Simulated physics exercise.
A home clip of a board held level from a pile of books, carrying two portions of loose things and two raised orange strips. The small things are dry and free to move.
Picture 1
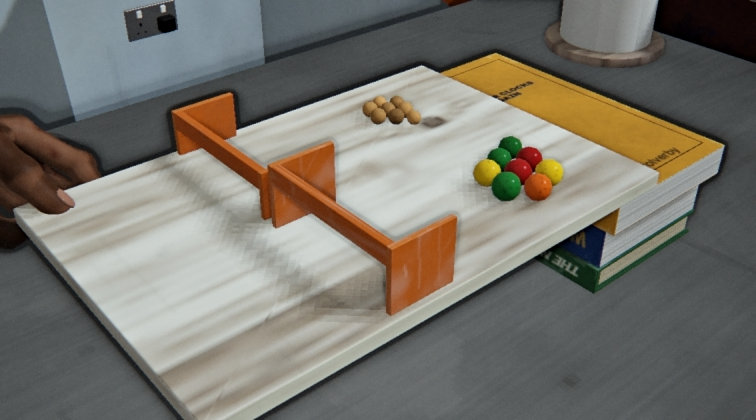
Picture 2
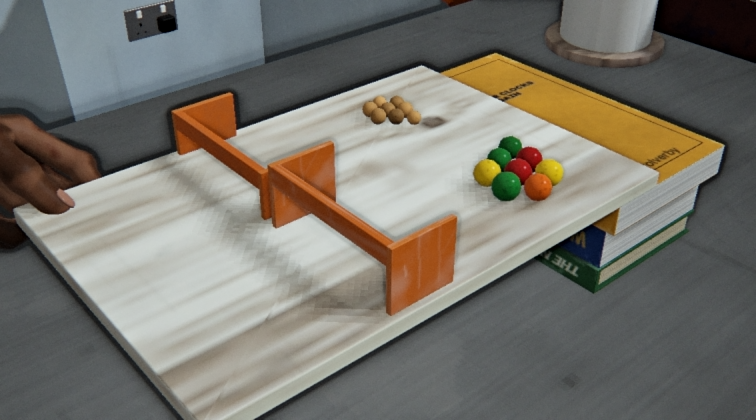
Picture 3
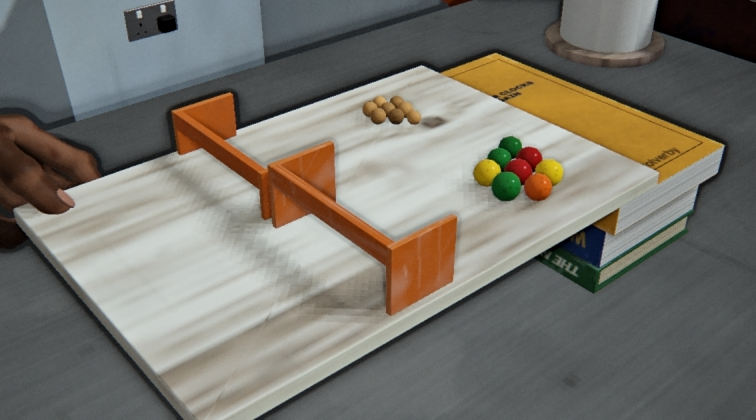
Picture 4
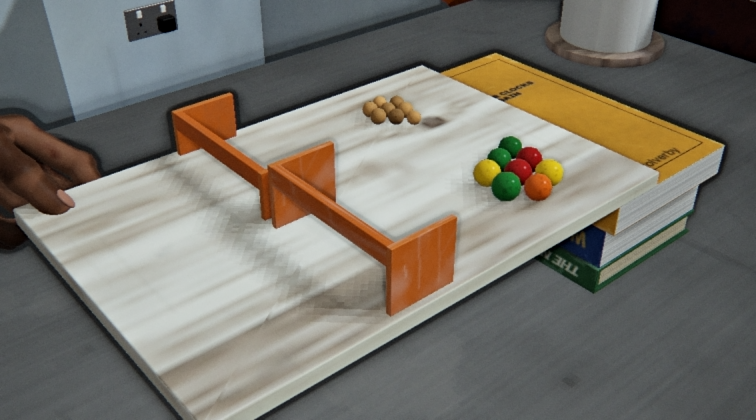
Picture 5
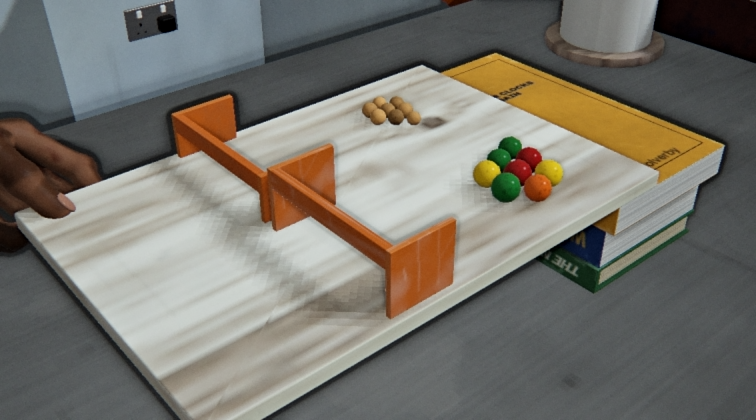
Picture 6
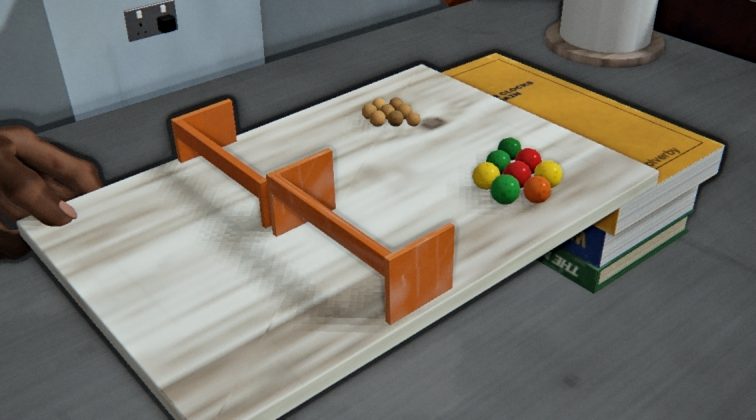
Colourful gumballs and small round wooden beads sitting still on a pale board with orange barriers, a hand barely moving at left.
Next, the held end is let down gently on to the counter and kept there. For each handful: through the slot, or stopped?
The nearer handful slips under its gate; the farther handful slips under its gate.
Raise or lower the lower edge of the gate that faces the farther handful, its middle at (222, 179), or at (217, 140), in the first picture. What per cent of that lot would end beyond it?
In turn 0 and 100 in a hundred.
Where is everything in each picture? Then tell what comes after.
The first frame shows held end of the board, level; book pile at (545, 130), about a quarter as high as the board is long; nearer handful at (518, 173), a few gumballs; farther handful at (388, 110), a few round wooden beads; nearer gate at (329, 212), its slot higher than a piece; farther gate at (218, 148), its slot higher than a piece.
The second frame shows held end of the board, level; farther handful at (388, 110).
The third frame shows held end of the board, level; nearer handful at (518, 173).
The fourth frame shows held end of the board, level; farther handful at (388, 110).
The fifth frame shows held end of the board, down by 1°; nearer handful at (518, 174).
The sixth frame shows held end of the board, down by 2°; book pile at (545, 130); nearer handful at (517, 175), not moving; farther handful at (387, 112), not moving; nearer gate at (328, 222); farther gate at (218, 157).
Then, 0.44 s past the last view, board sloping at 11°; nearer handful on its way down; farther handful on its way down.
Then, 0.82 s past the last view, board resting at 15°; nearer handful all past its gate; farther handful all past its gate.
Finally, board resting at 15°; nearer handful all past its gate; farther handful all past its gate.
